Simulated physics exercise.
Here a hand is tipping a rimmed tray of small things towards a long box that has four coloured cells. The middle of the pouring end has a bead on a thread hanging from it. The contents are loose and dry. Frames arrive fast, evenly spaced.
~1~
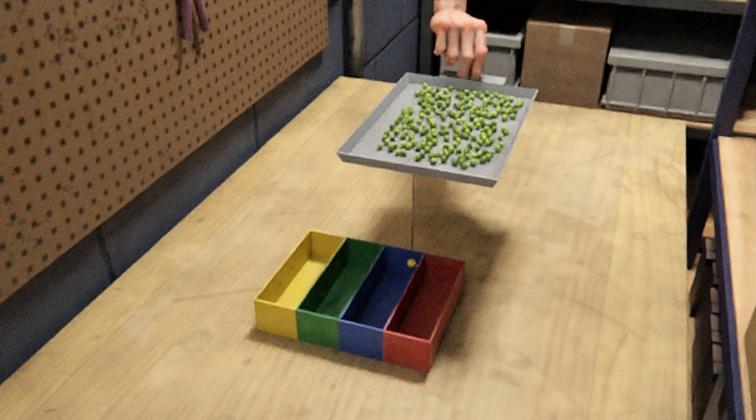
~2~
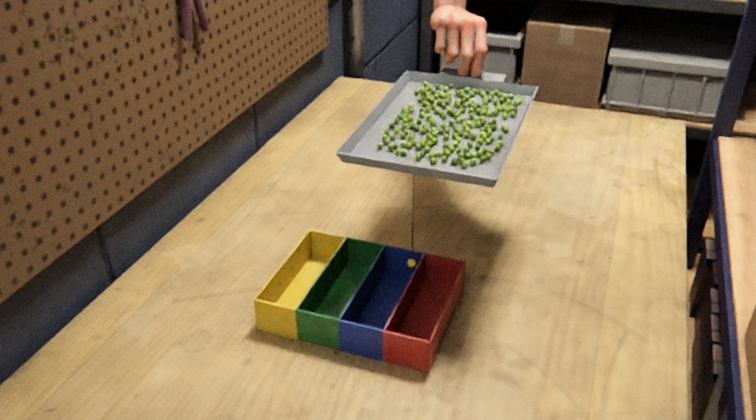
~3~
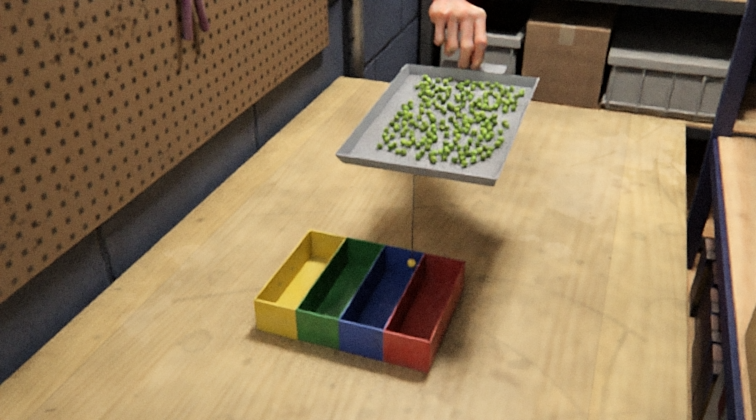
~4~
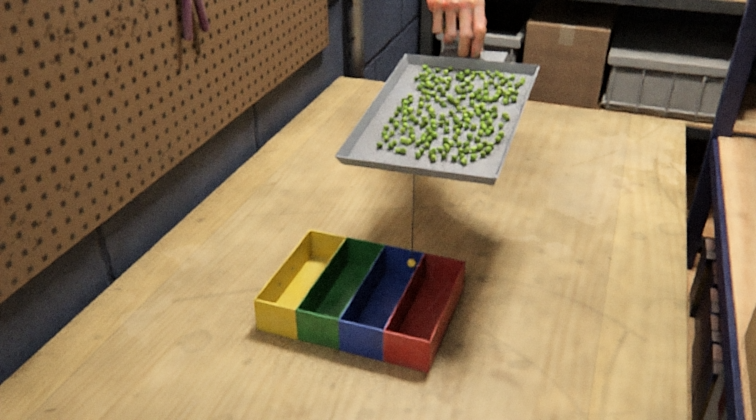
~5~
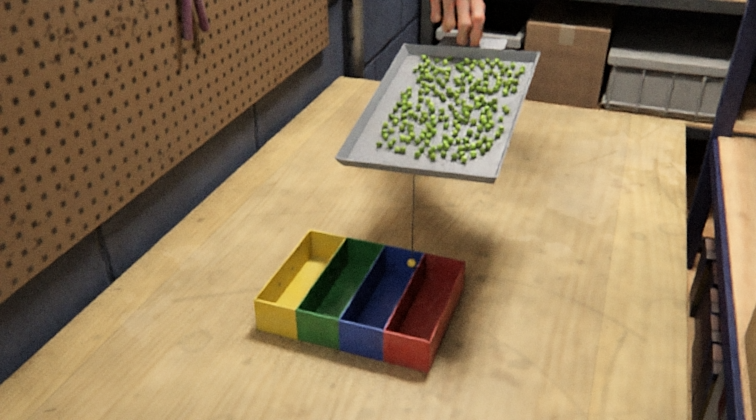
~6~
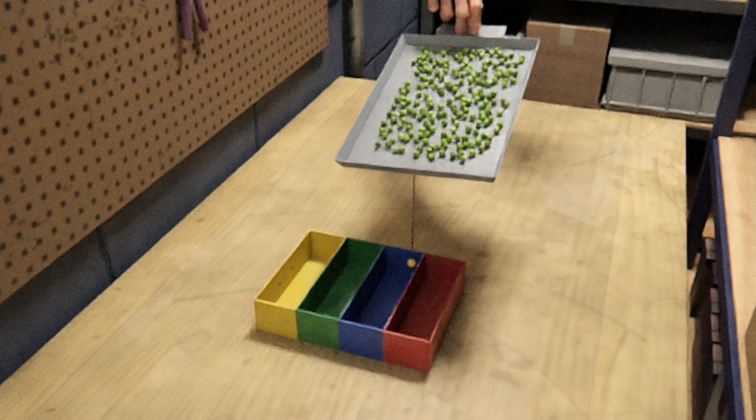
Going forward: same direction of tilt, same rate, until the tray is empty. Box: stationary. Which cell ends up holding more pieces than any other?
The green cell ends up holding the most.
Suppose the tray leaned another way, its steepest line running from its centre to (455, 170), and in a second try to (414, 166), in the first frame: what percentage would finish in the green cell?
First case around 0 per cent, second case 20 per cent.
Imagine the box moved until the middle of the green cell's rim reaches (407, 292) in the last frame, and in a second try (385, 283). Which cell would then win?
The first time it is the yellow one, and the second time it is the cell in yellow.
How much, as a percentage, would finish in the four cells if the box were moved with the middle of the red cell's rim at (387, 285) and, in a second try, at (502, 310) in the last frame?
90 %, 50 %.
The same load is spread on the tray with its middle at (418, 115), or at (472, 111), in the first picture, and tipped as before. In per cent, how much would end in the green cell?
The first start yields 60 per cent, the second 40 per cent.
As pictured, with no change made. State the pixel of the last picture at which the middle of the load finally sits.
Around (347, 307), give or take.
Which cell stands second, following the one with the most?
Place 2: The cell in blue.
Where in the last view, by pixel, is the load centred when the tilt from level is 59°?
Mark it at roughly (375, 167) in the final frame.
Shortly afterwards, tray tipped steeply; the bulk on the tray; a little in the green cell; a little in the yellow cell; only a few in the blue cell; a little falling or outside the box.
Next, tray tipped right over; only a few on the tray; near a third in the green cell; near a quarter in the blue cell; a little in the yellow cell; only a few in the red cell; near a quarter falling or outside the box.
Some moments later, tray tipped past a quarter turn; near half in the green cell; near a third in the blue cell; a little in the yellow cell; a little in the red cell; only a few falling or outside the box.
In the end, tray tipped past a quarter turn; near half in the green cell; near a third in the blue cell; a little in the yellow cell; a little in the red cell; only a few outside the box.
